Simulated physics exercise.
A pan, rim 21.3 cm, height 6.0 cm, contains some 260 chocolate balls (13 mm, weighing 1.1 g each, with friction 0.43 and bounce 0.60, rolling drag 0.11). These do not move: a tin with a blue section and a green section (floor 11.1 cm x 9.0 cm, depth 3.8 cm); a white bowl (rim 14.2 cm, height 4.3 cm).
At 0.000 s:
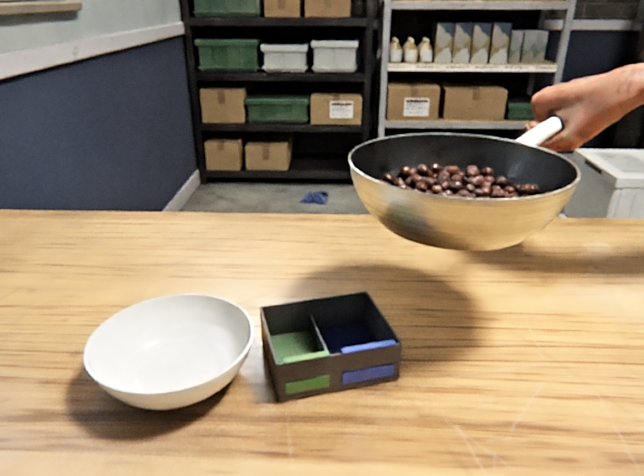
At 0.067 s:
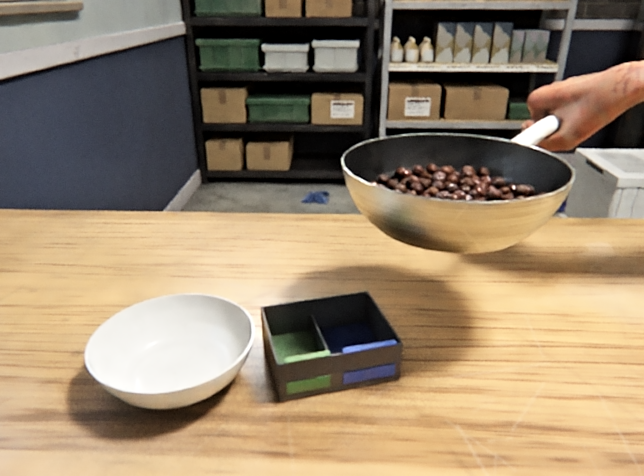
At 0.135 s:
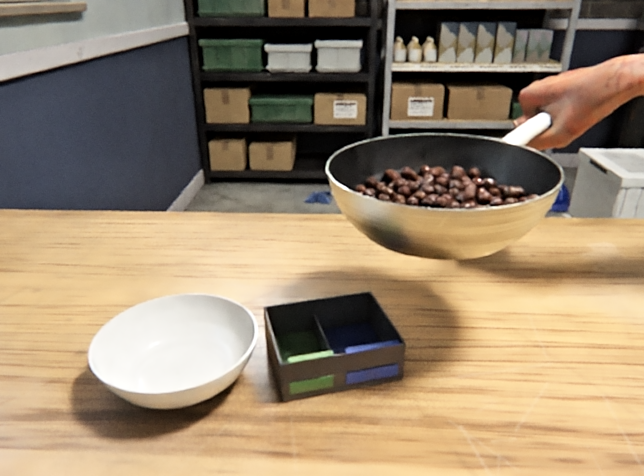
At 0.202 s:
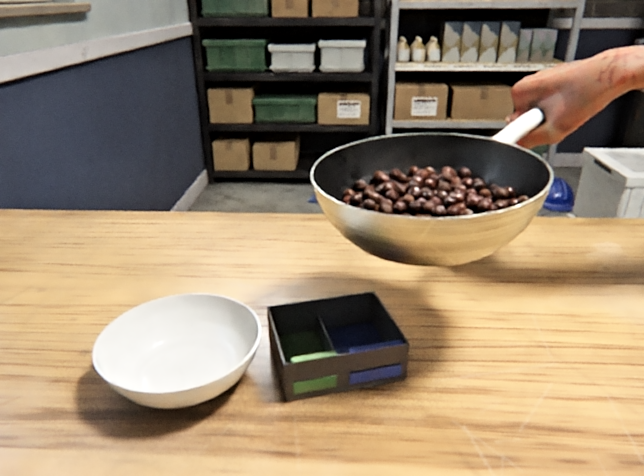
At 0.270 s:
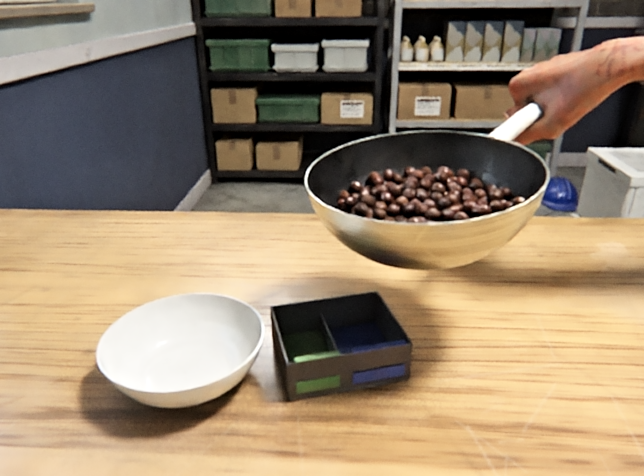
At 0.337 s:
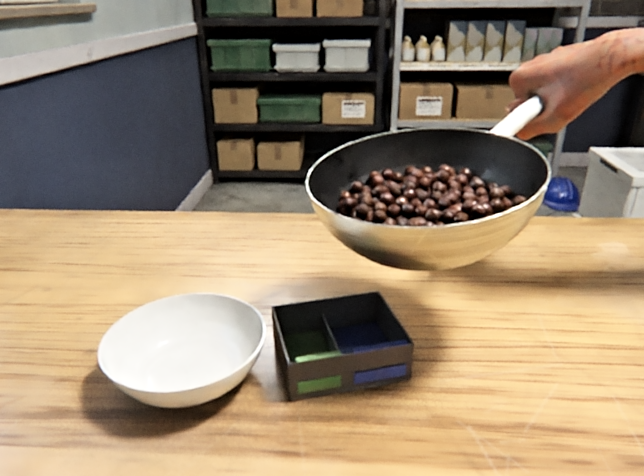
To begin with, a hand holds a pan of dark chocolate balls level above a wooden table, with a white bowl and a tin with green and blue sections below. The pan moves a short way left and slightly down, then tilts a little toward the front left while the bowl and tin stay put.
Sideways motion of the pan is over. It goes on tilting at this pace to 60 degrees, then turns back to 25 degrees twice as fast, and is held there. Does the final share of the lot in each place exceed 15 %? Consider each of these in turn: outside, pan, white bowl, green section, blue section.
Outside: Does not; pan: Exceeds it; white bowl: Does not; green section: Does not; blue section: Does not.
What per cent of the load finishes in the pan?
I'd put it at close to 100 per cent.
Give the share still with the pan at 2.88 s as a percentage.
Load share: Near 100 in a hundred.
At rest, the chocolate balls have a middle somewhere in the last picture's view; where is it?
Near (390, 227).
After 1.10 s, tilt 32 degrees; pan 100 %; middle of all pieces near (421, 210).
After 1.74 s, tilt 52 degrees; pan 100 %; middle of all pieces near (413, 223).
Then, at 2.32 s, tilt 47 degrees; pan 100 %; middle of all pieces near (401, 233).
Then, at 2.88 s, tilt 25 degrees; pan 100 %; middle of all pieces near (393, 228).
At rest (3.3 s), outside 0 %, pan 100 %, white bowl 0 %, green section 0 %, blue section 0 %.
